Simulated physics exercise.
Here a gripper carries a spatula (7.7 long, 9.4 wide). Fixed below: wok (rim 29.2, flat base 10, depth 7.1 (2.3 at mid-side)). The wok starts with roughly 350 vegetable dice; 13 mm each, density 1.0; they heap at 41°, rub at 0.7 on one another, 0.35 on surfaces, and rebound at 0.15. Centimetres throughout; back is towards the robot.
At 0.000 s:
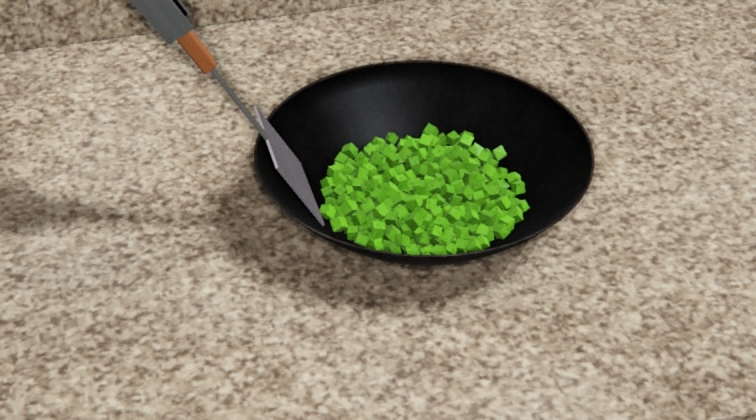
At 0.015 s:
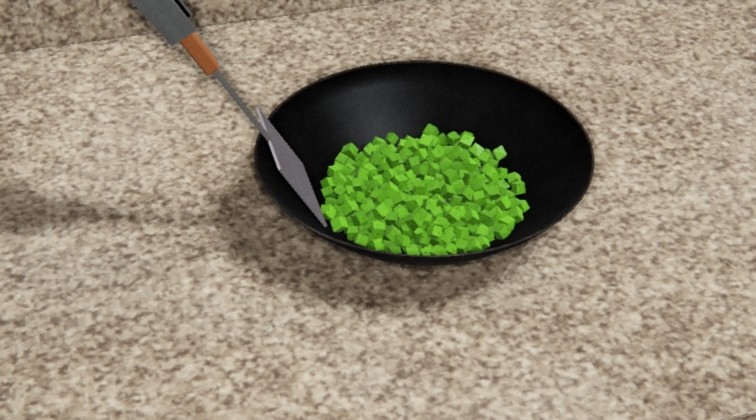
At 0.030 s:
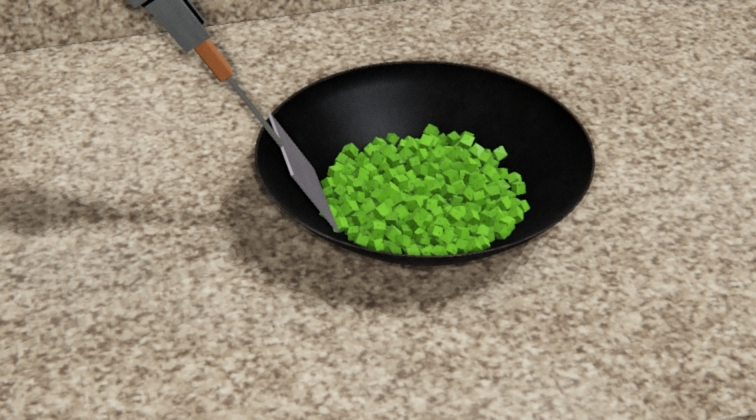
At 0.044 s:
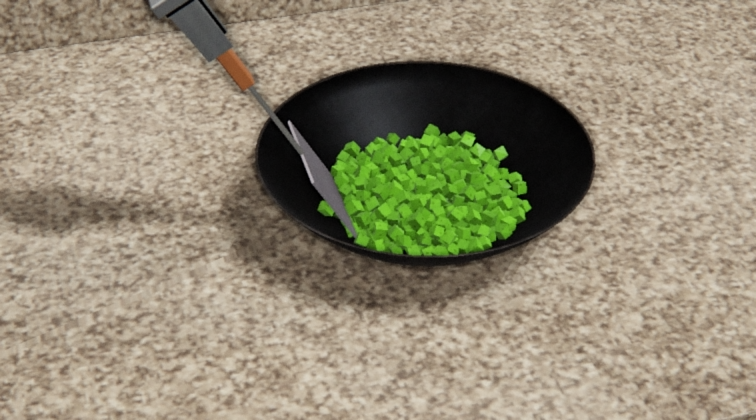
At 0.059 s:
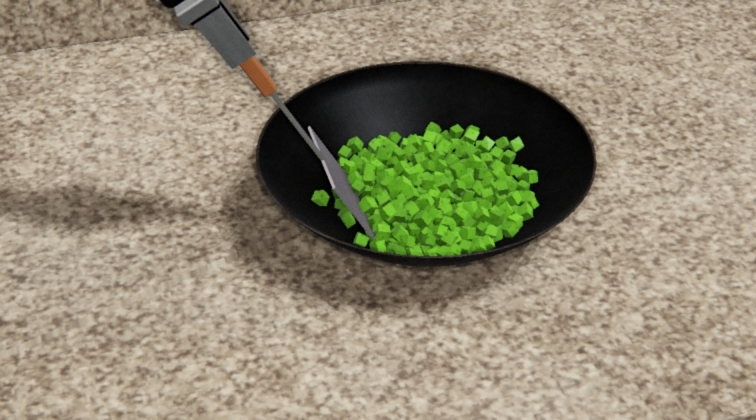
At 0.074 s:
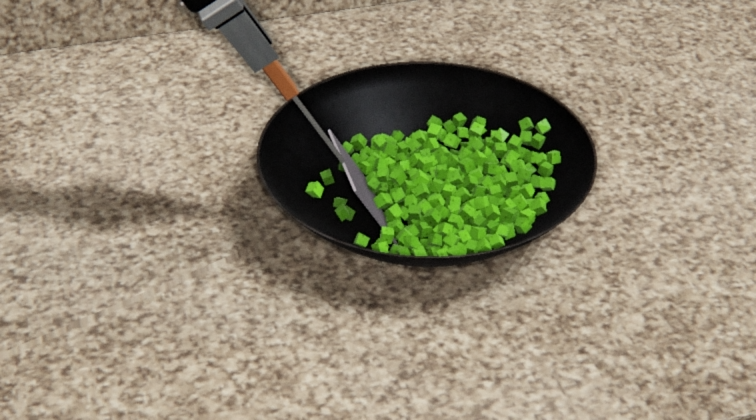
A heap of bright green vegetable dice sits in a black wok on a speckled beige-brown stone countertop, seen from above at an angle by a still camera. A grey gripper at the upper left holds a metal spatula with an orange-brown section, its blade inside the wok's left side. The spatula slides rightward into the dice, pushing the heap right and leaving a few loose pieces behind.
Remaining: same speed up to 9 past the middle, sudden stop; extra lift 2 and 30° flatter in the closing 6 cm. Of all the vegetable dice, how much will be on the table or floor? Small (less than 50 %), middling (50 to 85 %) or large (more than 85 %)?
Share on the table or floor: Middling (50 to 85 %).
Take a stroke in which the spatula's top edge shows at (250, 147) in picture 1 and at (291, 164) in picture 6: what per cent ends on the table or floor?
About 40 per cent.
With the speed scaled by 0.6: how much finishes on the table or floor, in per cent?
Some 45 per cent.
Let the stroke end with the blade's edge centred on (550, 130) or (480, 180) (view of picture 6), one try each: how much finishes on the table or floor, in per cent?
Some 70 and 15 per cent.
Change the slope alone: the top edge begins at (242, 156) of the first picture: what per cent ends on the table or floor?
About 60 per cent.
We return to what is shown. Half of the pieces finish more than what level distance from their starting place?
Some 25 cm.
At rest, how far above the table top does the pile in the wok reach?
Roughly 4.5 cm.
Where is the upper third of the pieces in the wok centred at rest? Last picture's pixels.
Near (495, 183).
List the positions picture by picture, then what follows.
Spatula top edge at (265, 136), sloping 61°; upper third of the load around (422, 187), from x 325 to 520, top at y 130; 351 in the wok, in the first frame.
Spatula top edge at (268, 137), sloping 61°; upper third of the load around (422, 187), from x 330 to 520, top at y 130, in the second frame.
Spatula top edge at (280, 143), sloping 61°; upper third of the load around (423, 188), from x 330 to 520, top at y 135, in the third frame.
Spatula top edge at (300, 151), sloping 61°; upper third of the load around (426, 187), from x 325 to 525, top at y 135, in the fourth frame.
Spatula top edge at (321, 156), sloping 61°; upper third of the load around (442, 180), from x 320 to 530, top at y 130, in the fifth frame.
Spatula top edge at (341, 159), sloping 61°; upper third of the load around (465, 172), from x 315 to 555, top at y 120; 351 in the wok, in the sixth frame.
After 0.11 s, sloping 61°, highest piece 10 above the table; 346 in the wok, 5 on the blade or in flight.
After 0.15 s, sloping 53°, highest piece 14 above the table; 335 in the wok, 16 on the blade or in flight.
After 0.37 s, sloping 31°, highest piece 13 above the table; 134 in the wok, 50 on the table or floor, 167 on the blade or in flight.
After 1.42 s, sloping 31°, highest piece 4 above the table; 218 on the table or floor, 133 in the wok.
At rest, 218 on the table or floor, 133 in the wok. That is 62 % on the table or floor.
